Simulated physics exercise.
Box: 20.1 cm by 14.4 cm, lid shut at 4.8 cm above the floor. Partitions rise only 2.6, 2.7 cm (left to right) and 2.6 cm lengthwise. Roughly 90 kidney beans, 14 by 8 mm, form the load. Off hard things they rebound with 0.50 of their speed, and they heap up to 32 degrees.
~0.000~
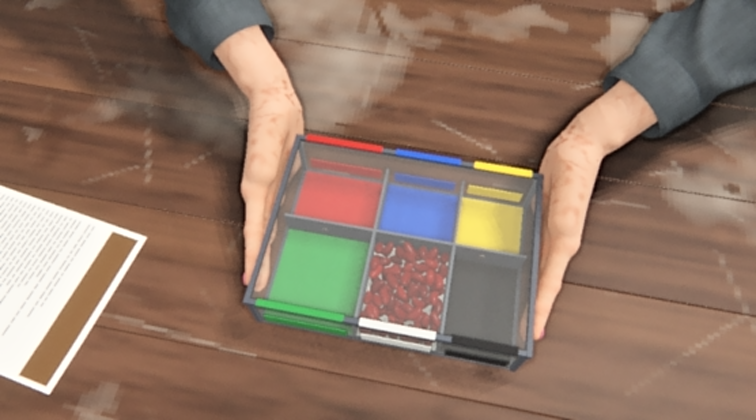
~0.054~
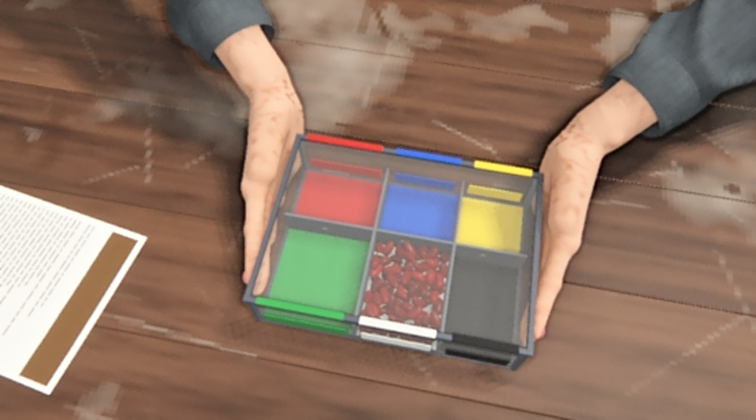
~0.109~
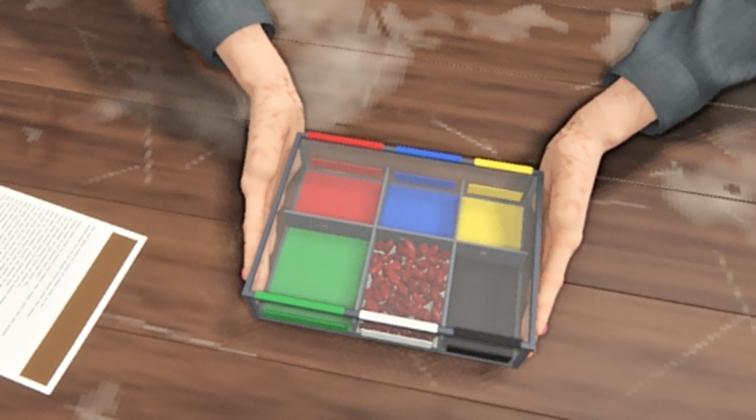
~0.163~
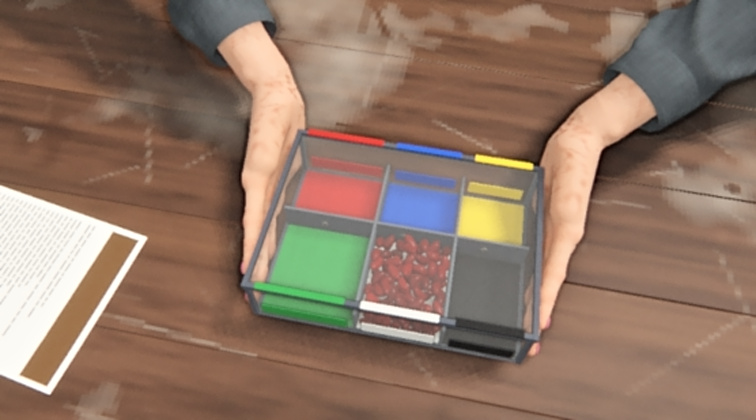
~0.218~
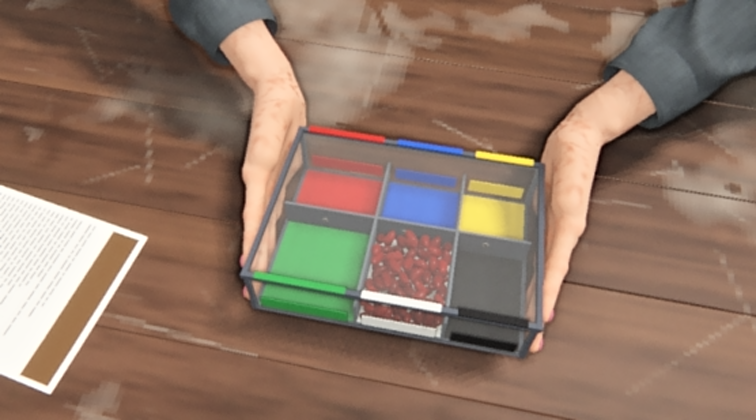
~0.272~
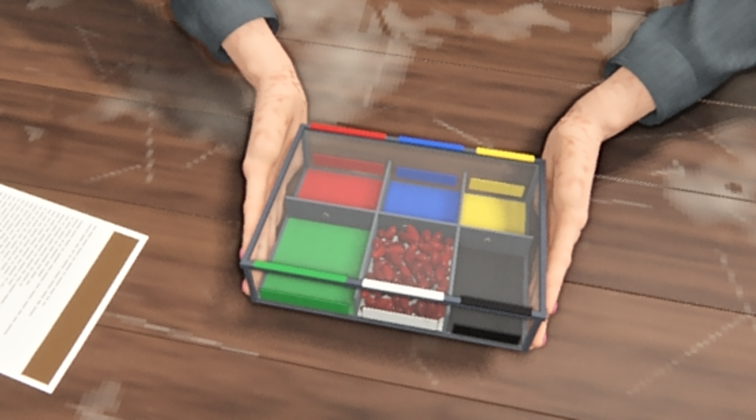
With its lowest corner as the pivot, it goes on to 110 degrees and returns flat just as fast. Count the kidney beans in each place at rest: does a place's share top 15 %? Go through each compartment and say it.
Red: Tops it, blue: Tops it, green: Does not, yellow: Does not, white: Does not, black: Does not.
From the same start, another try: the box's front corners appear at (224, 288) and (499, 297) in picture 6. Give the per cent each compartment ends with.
Result - red: 35 %; blue: 0 %; green: 65 %; yellow: 0 %; white: 0 %; black: 0 %.
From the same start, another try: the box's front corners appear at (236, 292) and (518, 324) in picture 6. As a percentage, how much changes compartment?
Then around 100 percent would end up out of place.
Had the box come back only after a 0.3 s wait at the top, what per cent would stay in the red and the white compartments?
Result - red: 25 %; white: 0 %.
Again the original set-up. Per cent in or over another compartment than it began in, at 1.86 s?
Roughly 85 in a hundred.
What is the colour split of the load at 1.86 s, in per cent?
Red = 20, blue = 65, green = 0, yellow = 5, white = 15, black = 0 (per cent).
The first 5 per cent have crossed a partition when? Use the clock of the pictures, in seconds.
Somewhere near 1.25 s.
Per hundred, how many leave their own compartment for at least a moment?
That share comes to about 100 per cent.
After 1.86 s, tilt 110 degrees; red 20 %, blue 65 %, yellow 5 %, white 15 %.
After 2.92 s, tilt 51 degrees; red 20 %, blue 70 %, yellow 5 %.
Then, at 3.95 s, tilt 0 degrees; red 25 %, blue 65 %, yellow 5 %.
In the end, at 4.6 s, red 25 %, blue 65 %, green 0 %, yellow 5 %, white 0 %, black 0 %.
